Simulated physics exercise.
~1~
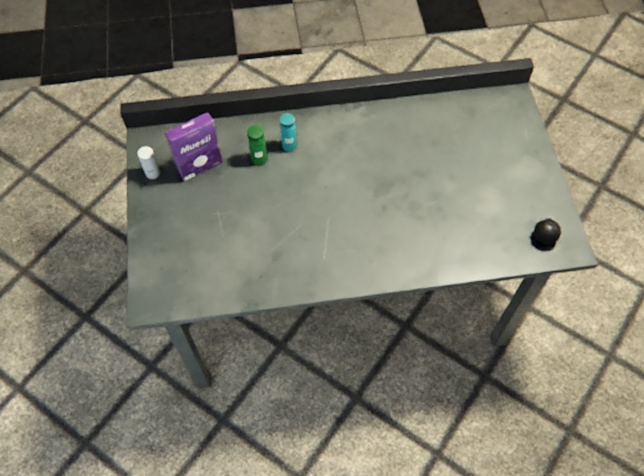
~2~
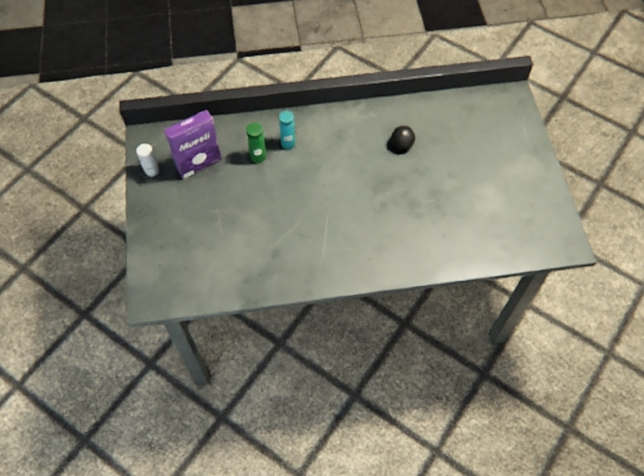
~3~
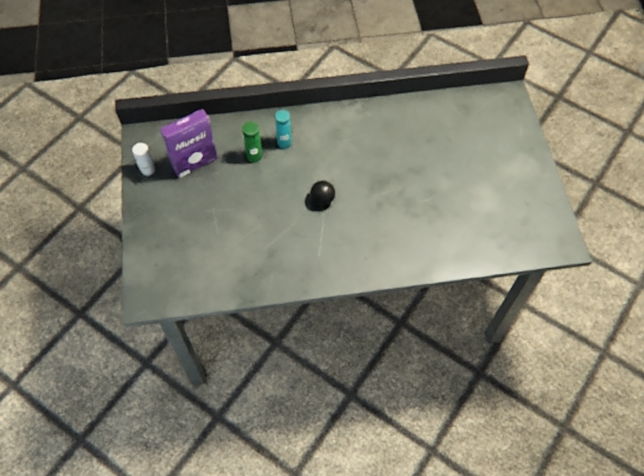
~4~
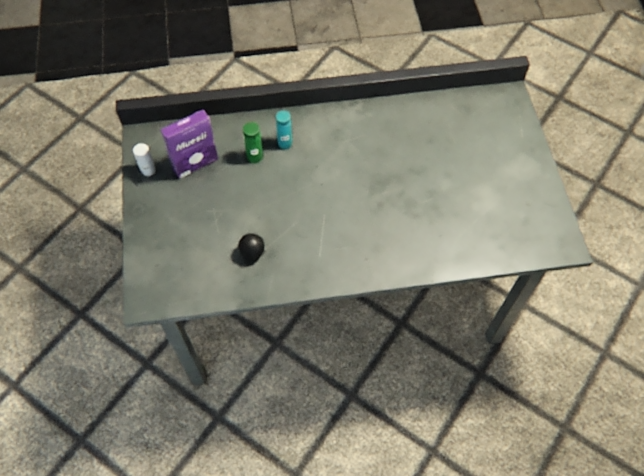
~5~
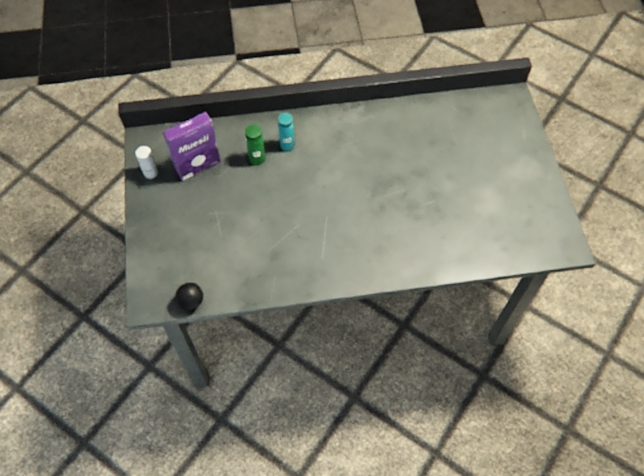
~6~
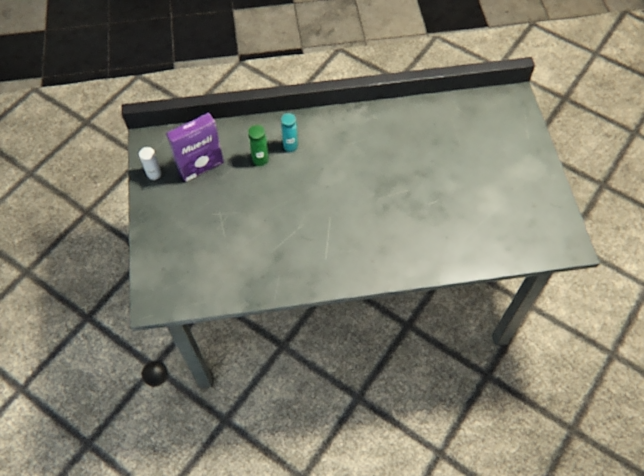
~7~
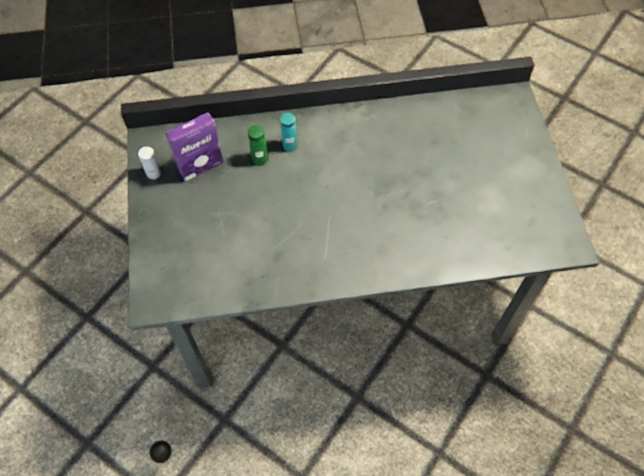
The clip opens on a grey table with a dark raised strip along its far edge, where a white shaker, a purple muesli packet, a green shaker and a turquoise shaker stand at the upper left. A black ball near the right end travels left and up toward the strip. It then changes course, heading left and down across the open middle of the tabletop, clear of the standing items. Reaching the near edge by the left corner, it goes over and drops beside the table leg. It ends lower down against the patterned floor, while the packet and shakers remain standing in place.
